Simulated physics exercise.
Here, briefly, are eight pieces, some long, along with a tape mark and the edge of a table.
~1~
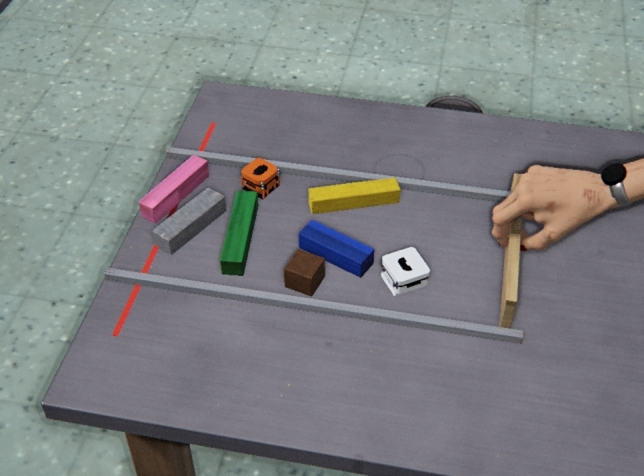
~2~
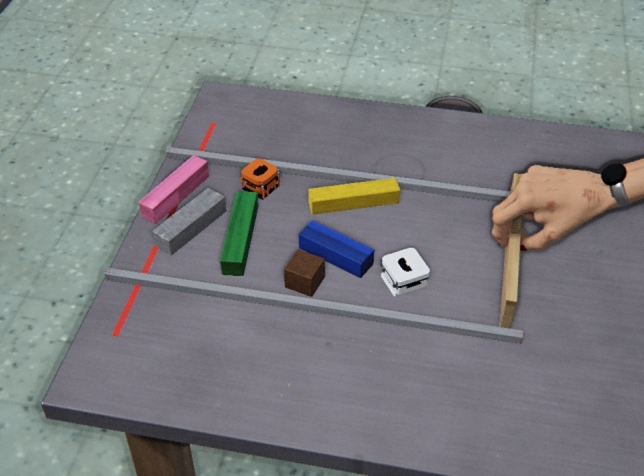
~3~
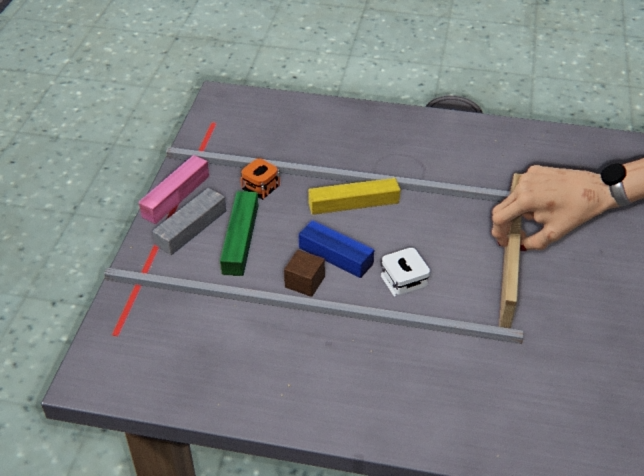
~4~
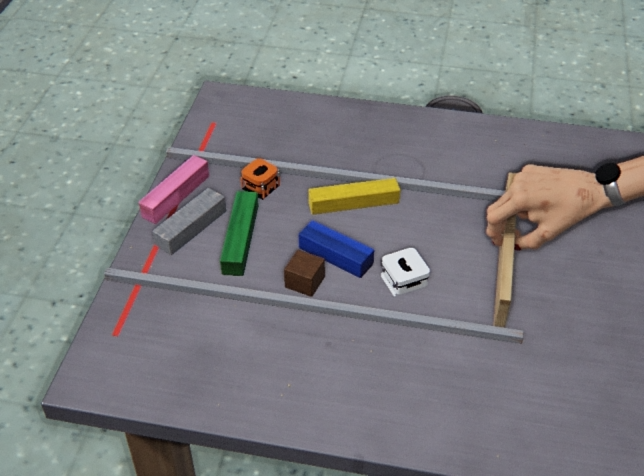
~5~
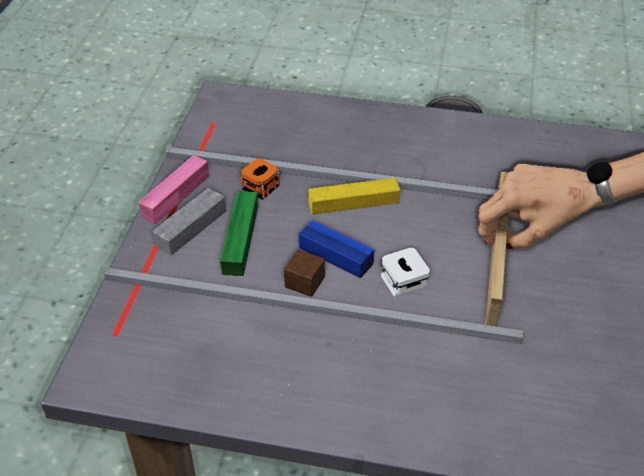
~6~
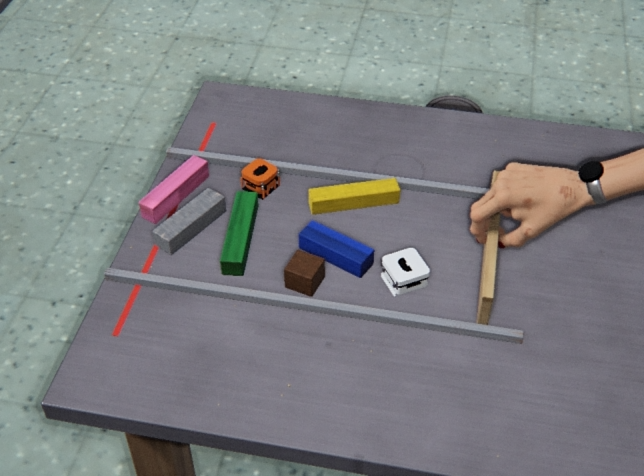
A hand wearing a dark-faced watch grips an upright wooden board on a dark tabletop above a speckled tiled floor, seen from above at an angle. Between two grey rails lie pink, grey and green bars at left near a red line, an orange case, a yellow bar, a blue bar, a brown block and a white object. The hand stays almost still, then slides the board slightly left, while the pieces and camera stay still.
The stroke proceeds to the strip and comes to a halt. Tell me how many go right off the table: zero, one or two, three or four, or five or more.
The number gone is large: Five or more.
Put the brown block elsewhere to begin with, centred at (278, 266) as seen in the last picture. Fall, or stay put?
Placed there, it does not drop.
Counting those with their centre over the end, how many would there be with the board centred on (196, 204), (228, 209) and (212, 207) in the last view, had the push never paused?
By position: 5 / 2 / 3.
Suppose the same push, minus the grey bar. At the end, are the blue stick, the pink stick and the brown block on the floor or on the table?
Result - blue stick: Gone; pink stick: Gone; brown block: Up.
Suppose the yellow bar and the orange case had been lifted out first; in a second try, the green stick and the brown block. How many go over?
The counts would be 3 and 4.
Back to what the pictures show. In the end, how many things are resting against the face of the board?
Contact count: 2.
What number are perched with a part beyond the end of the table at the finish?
Looks like 0 of them.
Early on, none off yet; pink stick at rest near (175, 189); grey bar at rest near (190, 221); green stick moving near (235, 231).
Finally, the number that fall off is five or more; lost, yellow bar, blue stick, orange case, green stick, grey bar and pink stick.
